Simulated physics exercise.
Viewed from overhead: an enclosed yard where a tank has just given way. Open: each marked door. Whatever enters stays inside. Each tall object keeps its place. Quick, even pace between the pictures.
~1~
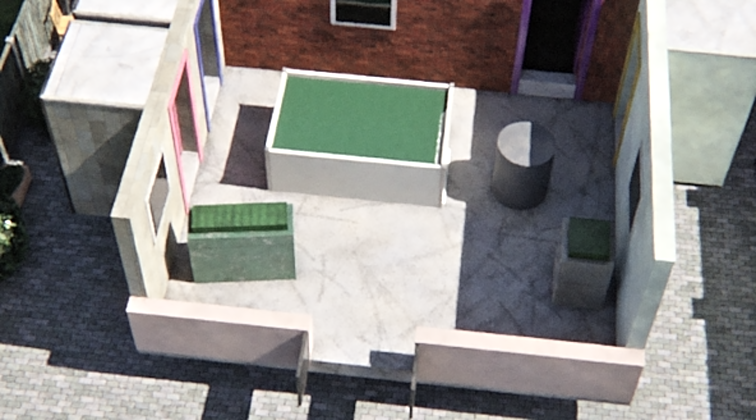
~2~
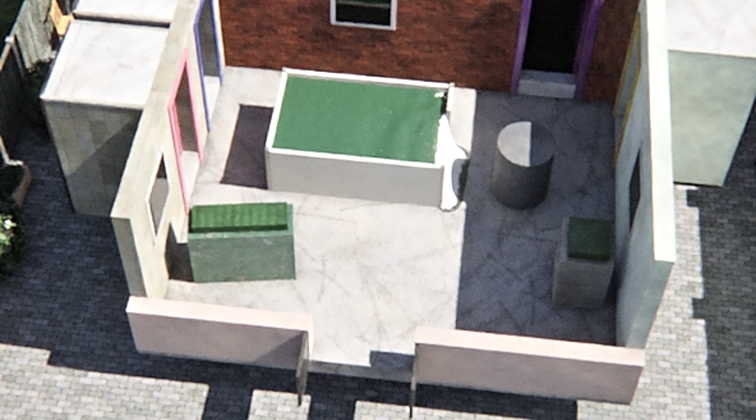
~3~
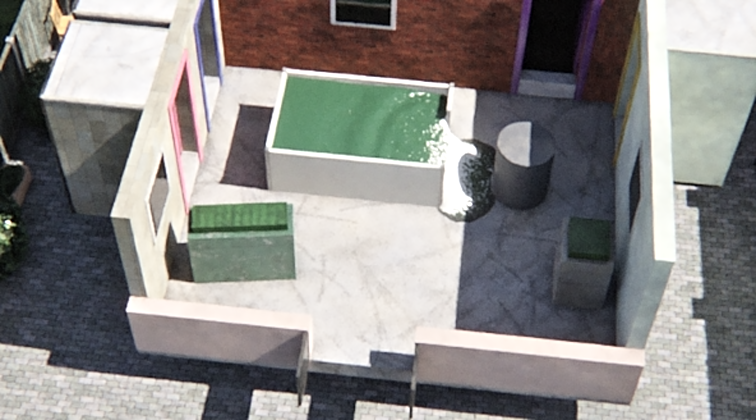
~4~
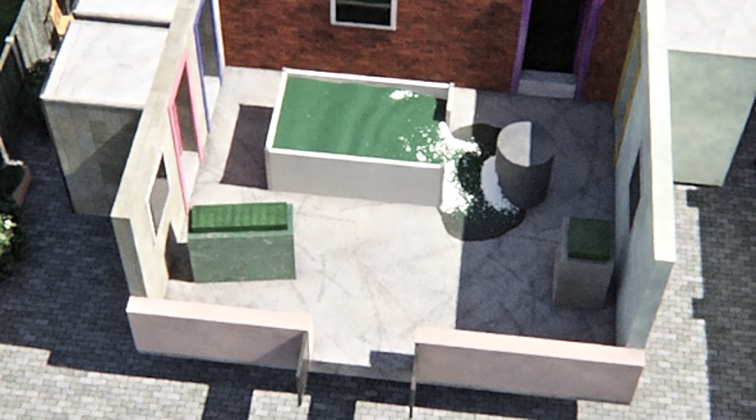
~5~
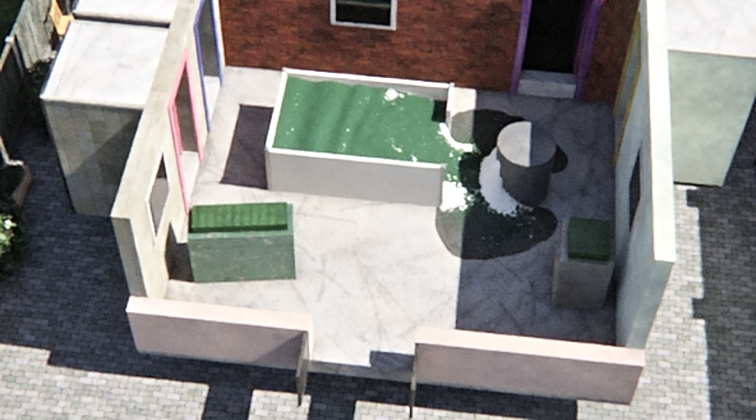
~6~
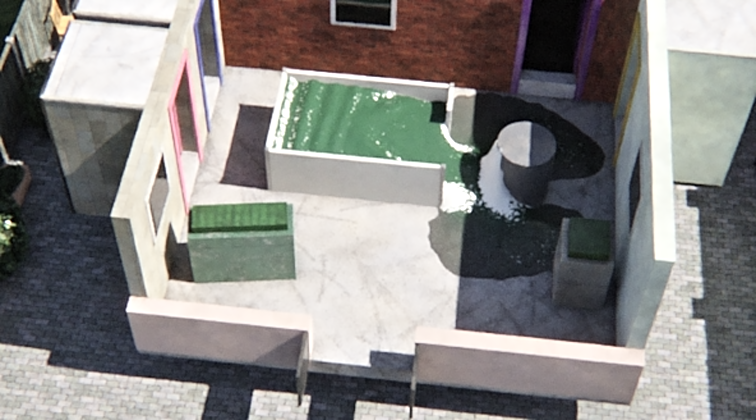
In a walled yard beside a brick building, a pale rectangular tank brimming with green liquid sits still. A gap opens at its right end and liquid pours out, foaming white against the grey cylinder, then wraps around it and spreads in a dark sheet across the paving while ripples cross the tank.
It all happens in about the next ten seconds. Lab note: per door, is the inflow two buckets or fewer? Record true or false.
Yellow door false; blue door true; pink door true; purple door true.
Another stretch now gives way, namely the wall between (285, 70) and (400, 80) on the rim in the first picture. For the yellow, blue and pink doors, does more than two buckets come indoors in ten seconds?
My guess is the yellow one breaks the limit, the blue one breaks the limit, and the pink one is safe.
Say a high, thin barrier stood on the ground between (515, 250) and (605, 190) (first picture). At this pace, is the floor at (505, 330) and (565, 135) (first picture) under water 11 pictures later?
Taking the points in order, the first is inundated and the second is inundated.
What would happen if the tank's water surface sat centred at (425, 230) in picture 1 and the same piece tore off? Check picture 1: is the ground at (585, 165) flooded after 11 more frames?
My call for that spot: Swamped.
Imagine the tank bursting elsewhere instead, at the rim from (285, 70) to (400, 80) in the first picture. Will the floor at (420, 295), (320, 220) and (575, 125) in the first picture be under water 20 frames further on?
Going in your order, I'd say still bare, then drenched, then drenched.
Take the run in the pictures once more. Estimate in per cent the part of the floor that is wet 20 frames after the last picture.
Close to 65 %.
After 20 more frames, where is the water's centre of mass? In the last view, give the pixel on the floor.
The balance point is around (456, 198).
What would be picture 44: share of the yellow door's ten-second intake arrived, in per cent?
Around 90 %.
A moment on, water covers 35 % of the floor; the yellow door over two buckets in, the blue door not reached, the pink door not reached, the purple door wet at the sill, nothing in.
Next, water covers 45 % of the floor; the yellow door over two buckets in, the blue door not reached, the pink door not reached, the purple door wet at the sill, nothing in.
Then, water covers 65 % of the floor; the yellow door far over two buckets in, the blue door not reached, the pink door not reached, the purple door wet at the sill, nothing in.
Later, water covers 90 % of the floor; the yellow door far over two buckets in, the blue door wet at the sill, nothing in, the pink door wet at the sill, nothing in, the purple door wet at the sill, nothing in.
In the end, water covers 100 % of the floor; the yellow door far over two buckets in, the blue door wet at the sill, nothing in, the pink door wet at the sill, nothing in, the purple door wet at the sill, nothing in.
